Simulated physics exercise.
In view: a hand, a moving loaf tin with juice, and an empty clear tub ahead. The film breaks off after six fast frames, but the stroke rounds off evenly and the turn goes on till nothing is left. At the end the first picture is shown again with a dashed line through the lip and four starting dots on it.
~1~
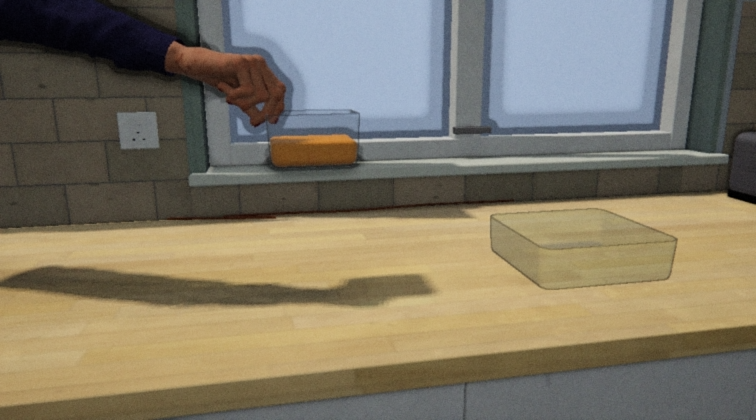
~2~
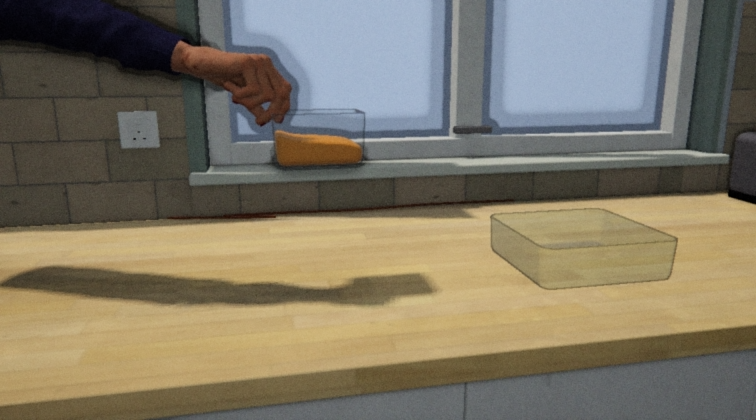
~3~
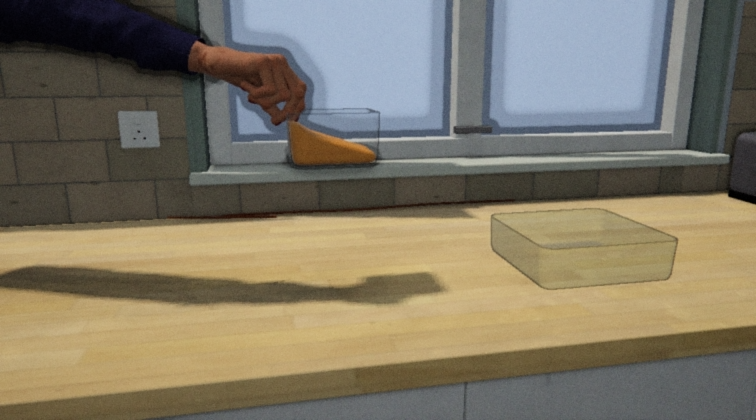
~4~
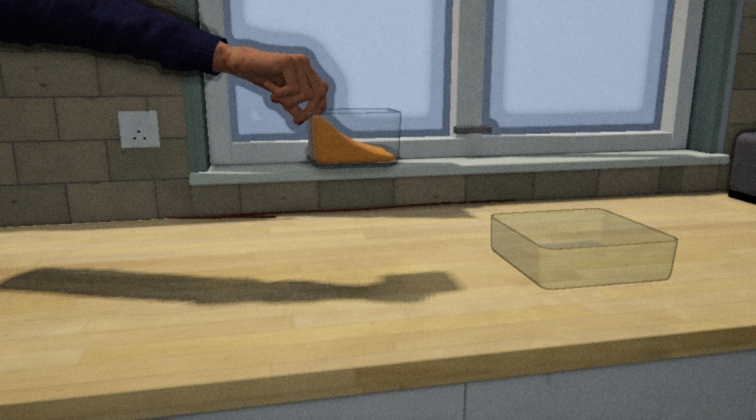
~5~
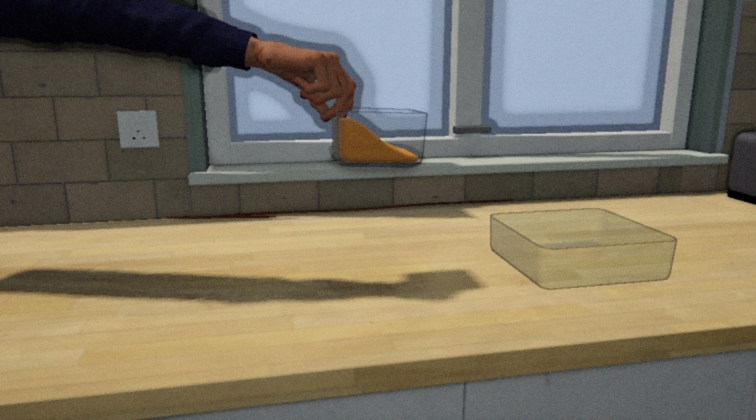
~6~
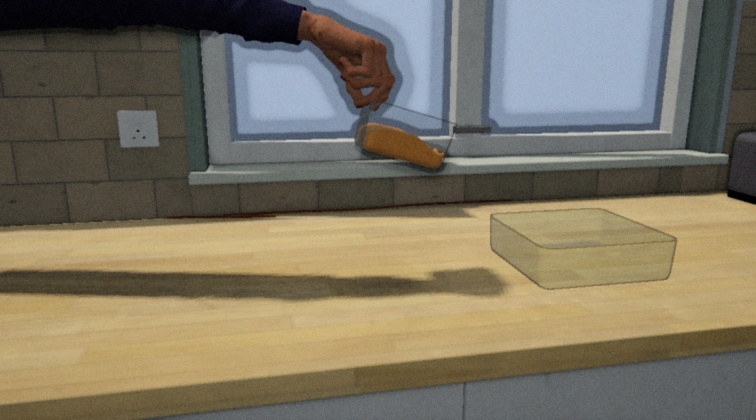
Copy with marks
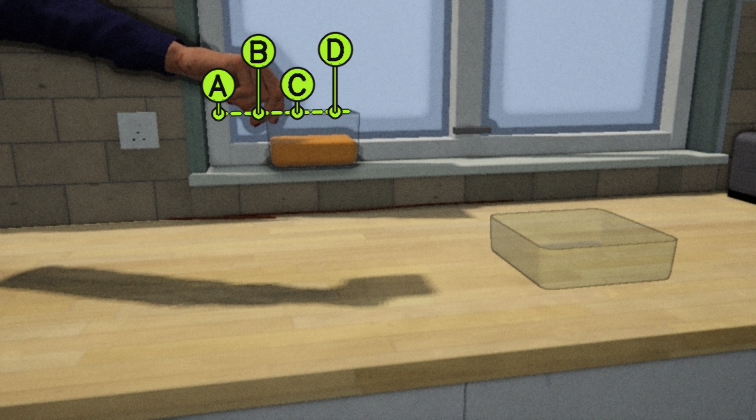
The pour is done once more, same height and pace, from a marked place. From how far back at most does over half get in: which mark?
The answer is spot D.
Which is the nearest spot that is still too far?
Spot C.
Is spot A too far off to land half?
Yes.
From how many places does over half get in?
One of them.
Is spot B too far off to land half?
Yes.
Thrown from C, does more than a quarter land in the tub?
Yes.
On the marked copy, A at (218, 113); B at (258, 113); C at (297, 112); D at (335, 111).
Choosing A, about 0 % lands in the tub, 99 % falls short.
Choosing B, about 11 % lands in the tub, 85 % falls short and 5 % goes beside or beyond.
Choosing C, about 34 % lands in the tub, 58 % falls short and 8 % goes beside or beyond.
Choosing D, about 66 % lands in the tub, 21 % falls short and 13 % goes beside or beyond.
